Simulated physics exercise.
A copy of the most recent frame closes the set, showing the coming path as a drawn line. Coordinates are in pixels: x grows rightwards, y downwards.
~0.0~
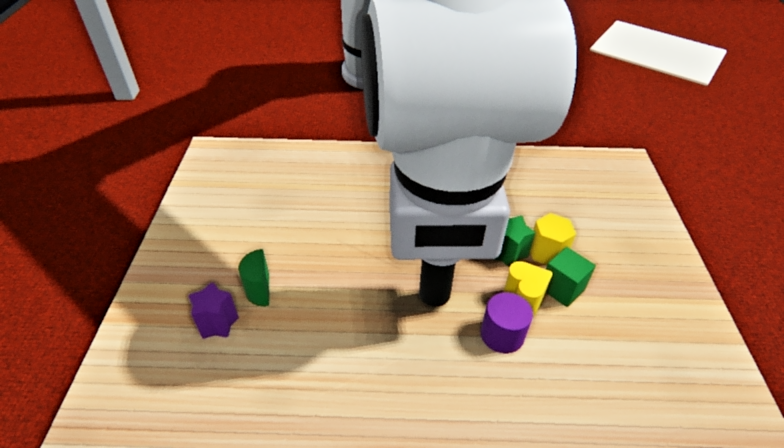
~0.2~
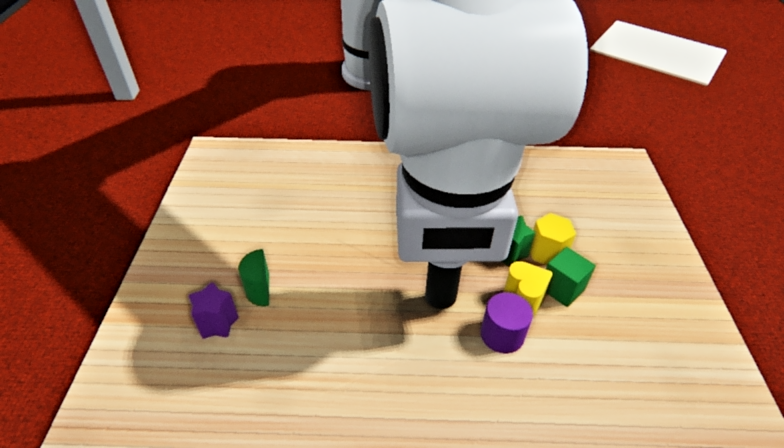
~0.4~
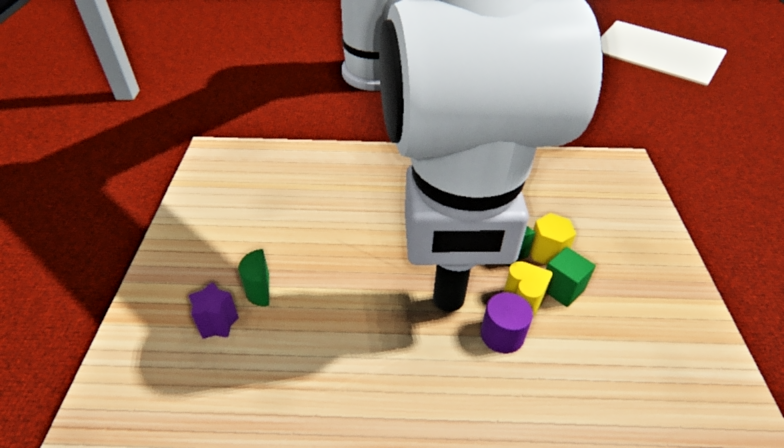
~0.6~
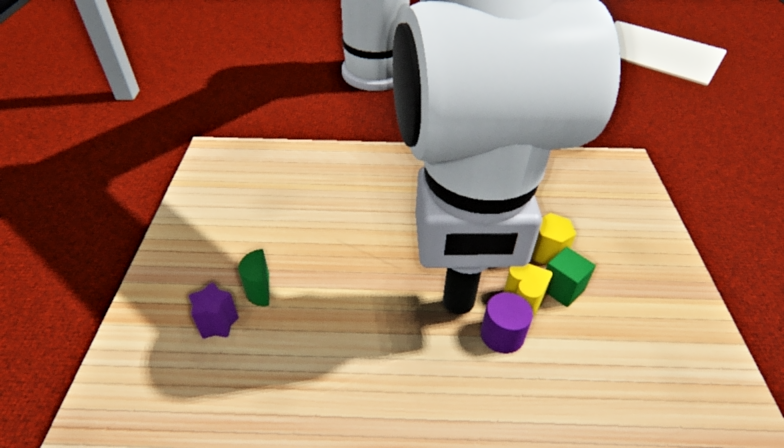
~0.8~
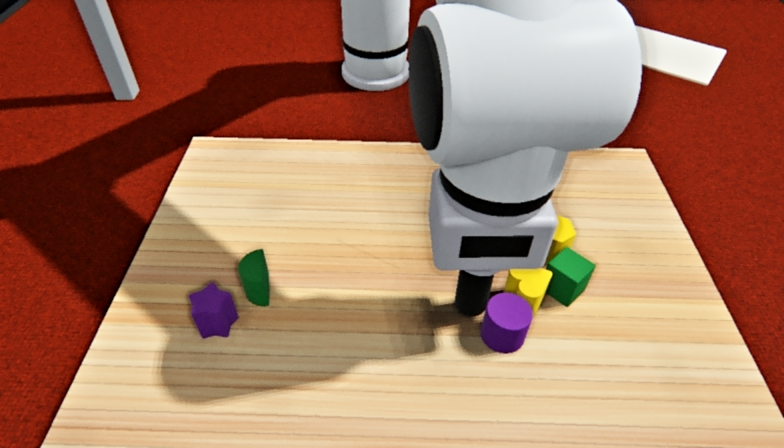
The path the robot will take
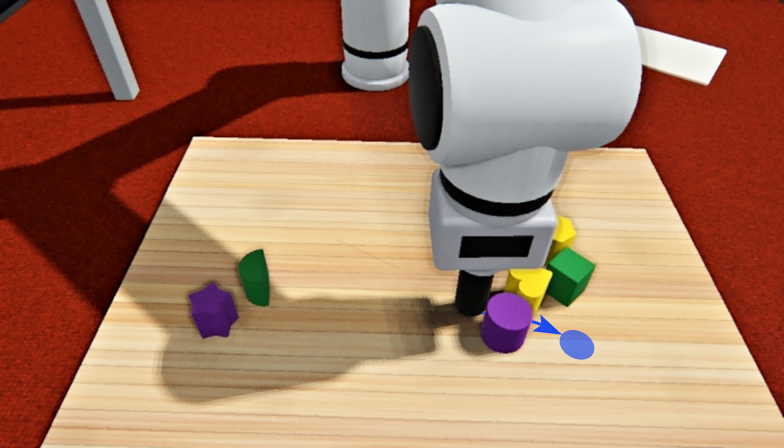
At first, a white robot arm holds a black post over a wooden board, between a purple star and green half-round block at left and a cluster of purple, yellow and green blocks at right. The arm then slides steadily rightward to the cluster, hiding the green star block, while the blocks stay still.
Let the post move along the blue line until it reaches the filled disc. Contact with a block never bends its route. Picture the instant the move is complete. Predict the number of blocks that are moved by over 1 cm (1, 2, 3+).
My best guess is that a pair of blocks move over 1 cm.
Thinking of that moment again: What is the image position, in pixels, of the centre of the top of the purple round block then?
Close to (558, 340).
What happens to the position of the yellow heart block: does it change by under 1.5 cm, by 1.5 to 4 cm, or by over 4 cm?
1.5-4 cm.
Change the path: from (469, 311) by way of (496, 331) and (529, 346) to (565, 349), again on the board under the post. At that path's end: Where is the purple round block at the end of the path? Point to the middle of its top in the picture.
I'd guess (599, 361).
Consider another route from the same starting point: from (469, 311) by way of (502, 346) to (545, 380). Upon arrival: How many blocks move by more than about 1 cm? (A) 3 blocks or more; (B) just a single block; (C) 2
B: Just a single block.
Path on the board, from (469, 311) via (505, 317) and (542, 325), ending at (577, 344).
On the path given first. One third of the way, post at (508, 309); purple round block at (534, 324); yellow heart block at (536, 276), turned 15° anticlockwise.
Two thirds of the way, post at (545, 318); purple round block at (552, 334); yellow heart block at (549, 274), turned 60° anticlockwise; green four-sided block at (574, 260), turned 15° clockwise.
At the end, post at (580, 337); purple round block at (558, 340); green star block in place; yellow heart block at (549, 274), turned 60° anticlockwise; green four-sided block at (574, 260), turned 15° clockwise.
